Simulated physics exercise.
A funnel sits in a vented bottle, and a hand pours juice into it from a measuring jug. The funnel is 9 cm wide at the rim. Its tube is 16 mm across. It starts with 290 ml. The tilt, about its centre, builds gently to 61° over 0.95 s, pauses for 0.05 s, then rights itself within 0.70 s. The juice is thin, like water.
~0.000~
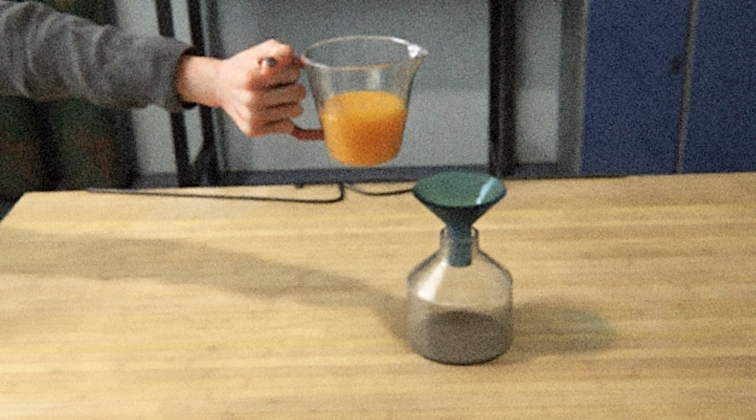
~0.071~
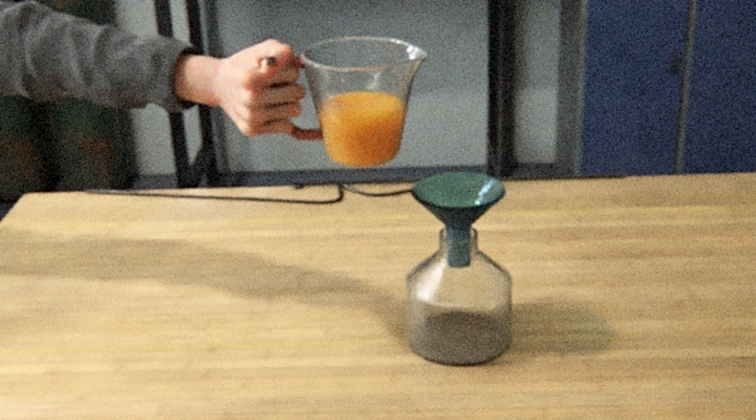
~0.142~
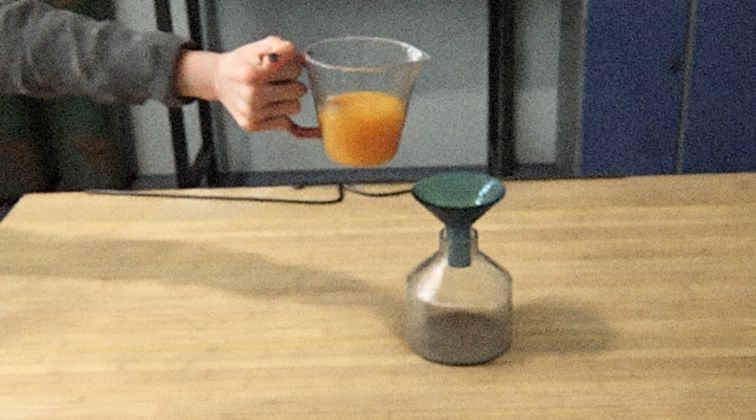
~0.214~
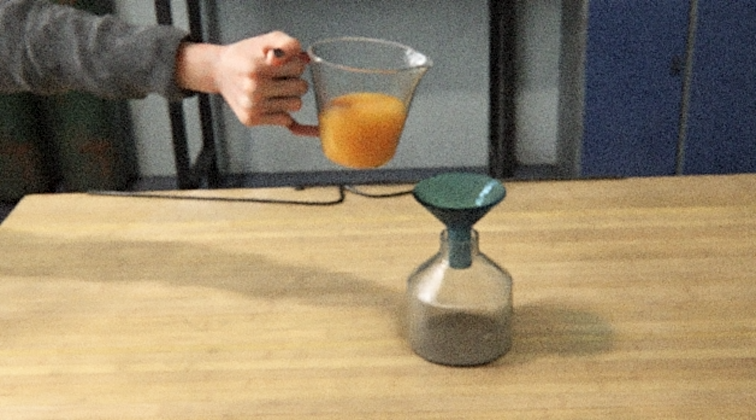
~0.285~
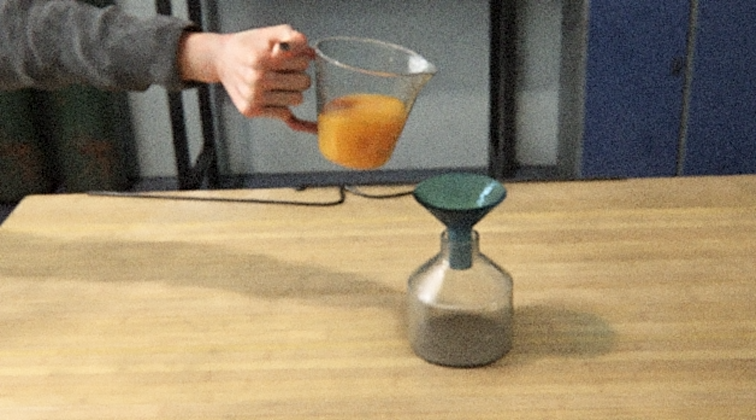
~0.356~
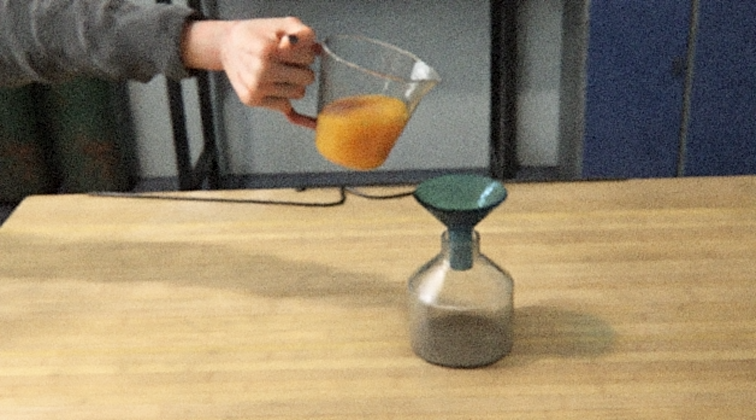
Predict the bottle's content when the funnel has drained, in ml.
About 80 ml.
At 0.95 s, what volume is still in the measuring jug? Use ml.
Some 240 ml.
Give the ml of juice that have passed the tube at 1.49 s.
About 40 ml.
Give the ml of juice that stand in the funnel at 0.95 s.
Close to 15 ml.
After 0.70 s the tilt is 51° and 0 ml has passed the tube, 0 ml is in the funnel, 285 ml in the measuring jug and 0 ml has missed.
After 0.95 s the tilt is 61° and 5 ml has passed the tube, 15 ml is in the funnel, 240 ml in the measuring jug and 0 ml has missed.
After 1.21 s the tilt is 49° and 20 ml has passed the tube, 40 ml is in the funnel, 195 ml in the measuring jug and 5 ml has missed.
After 1.49 s the tilt is 13° and 35 ml has passed the tube, 40 ml is in the funnel, 190 ml in the measuring jug and 15 ml has missed.
In the end 75 ml has passed the tube, 0 ml is in the funnel, 190 ml in the measuring jug and 20 ml has missed.
